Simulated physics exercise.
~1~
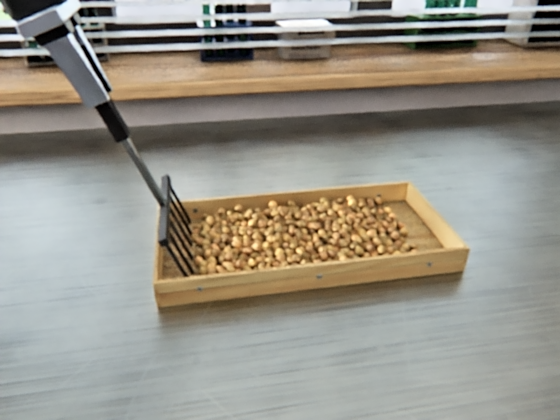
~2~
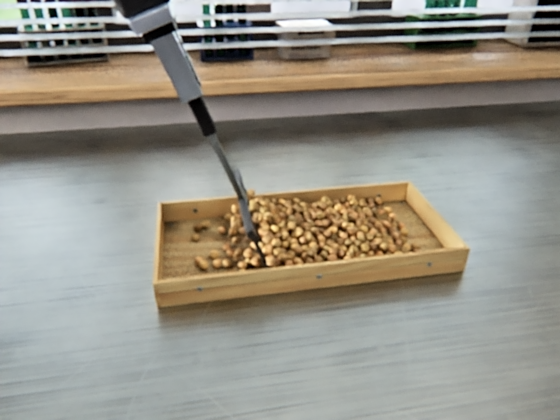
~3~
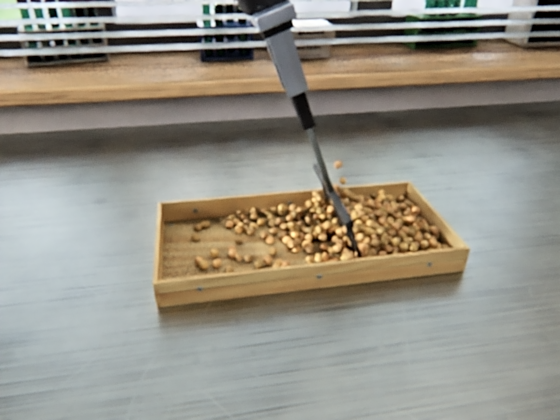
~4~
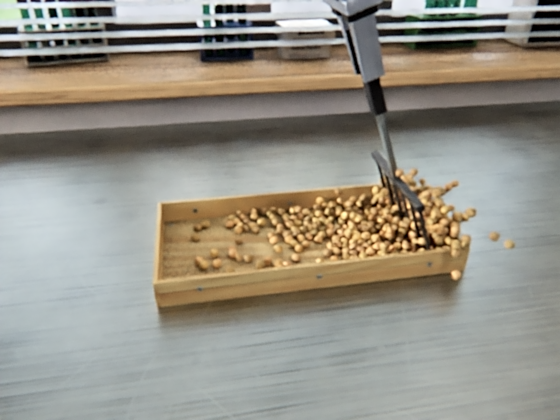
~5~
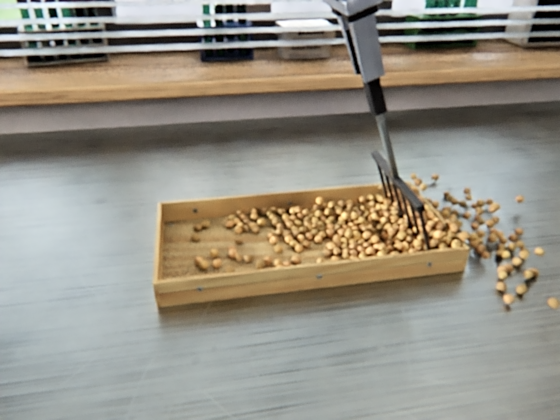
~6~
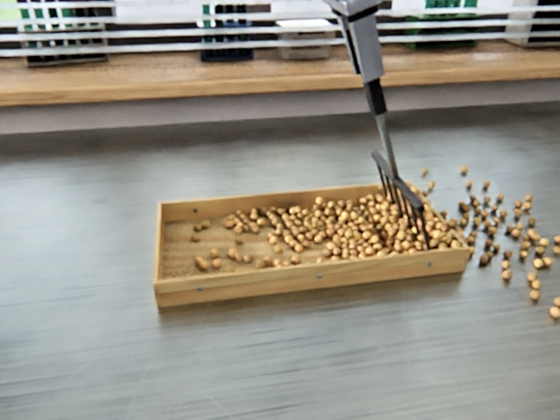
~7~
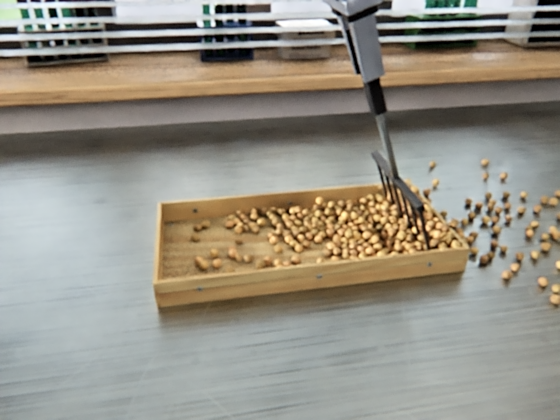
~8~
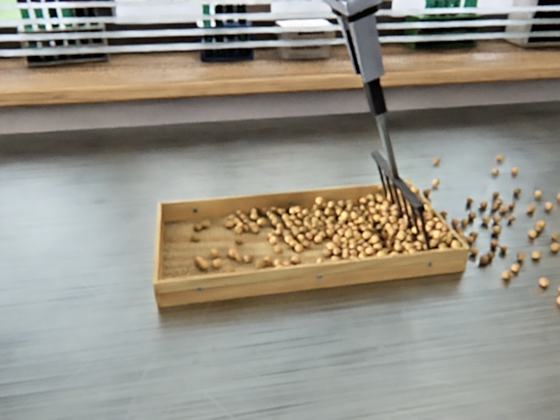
The clip shows a robot arm dragging a black fork to the right through dried chickpeas in a shallow wooden tray, pushing some over the far end. The fork stops near that end, with scattered chickpeas on the grey surface and most still in the tray.
